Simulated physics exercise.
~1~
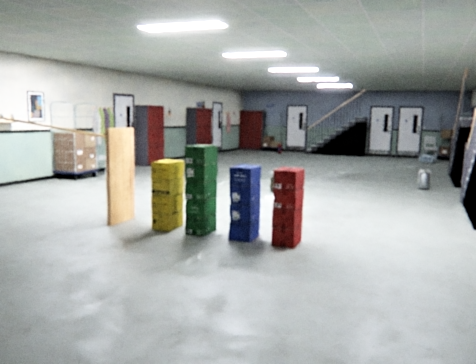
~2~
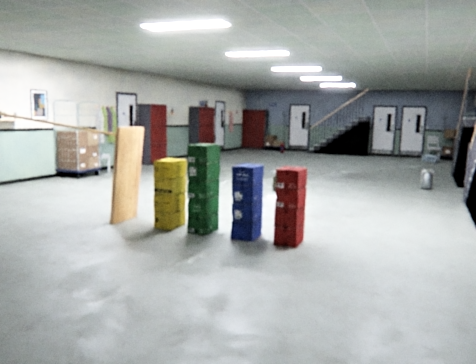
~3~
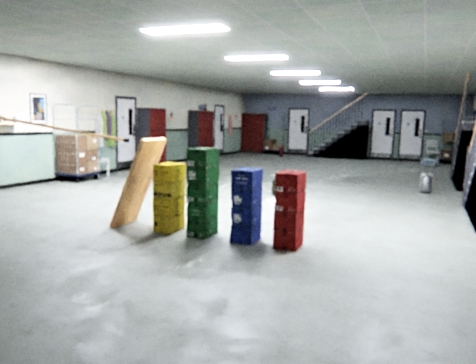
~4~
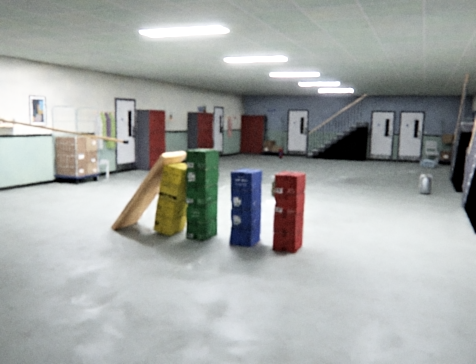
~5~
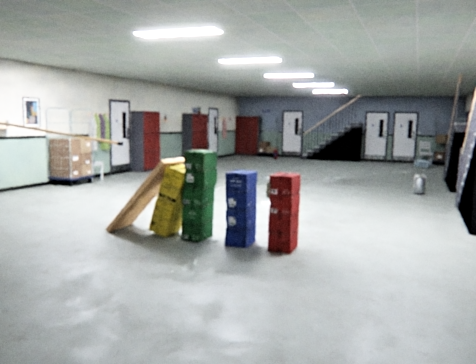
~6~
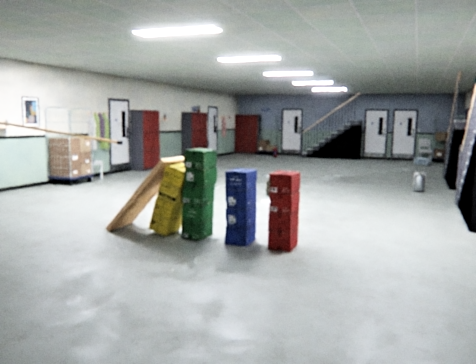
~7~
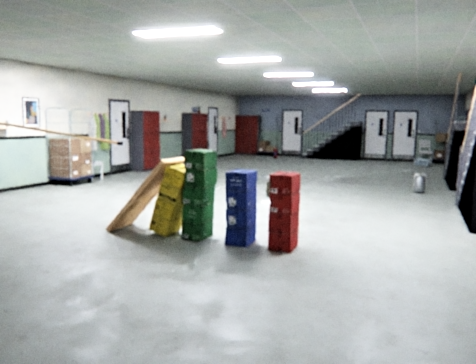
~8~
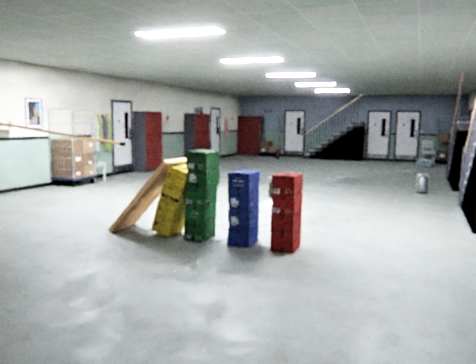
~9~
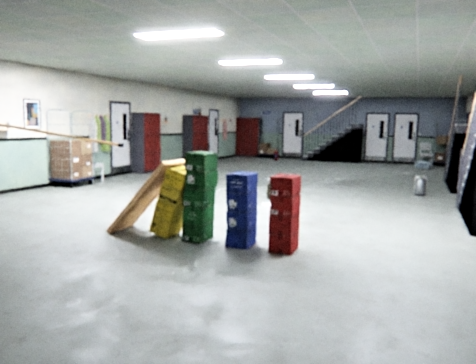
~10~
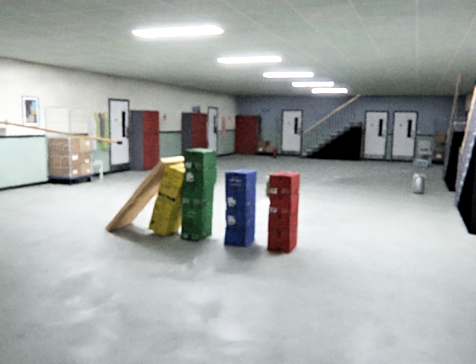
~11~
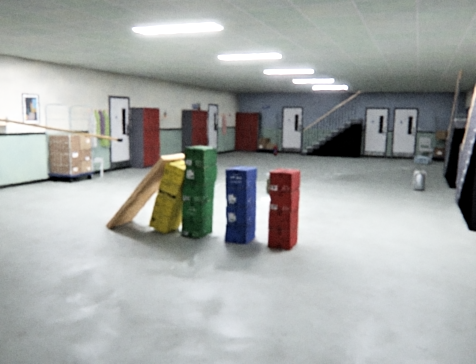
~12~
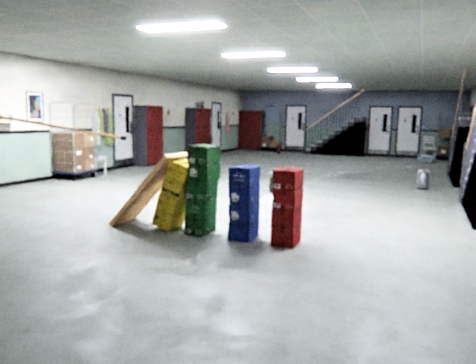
In a wide hall, a board tips right onto yellow cartons, which lean against standing green ones.
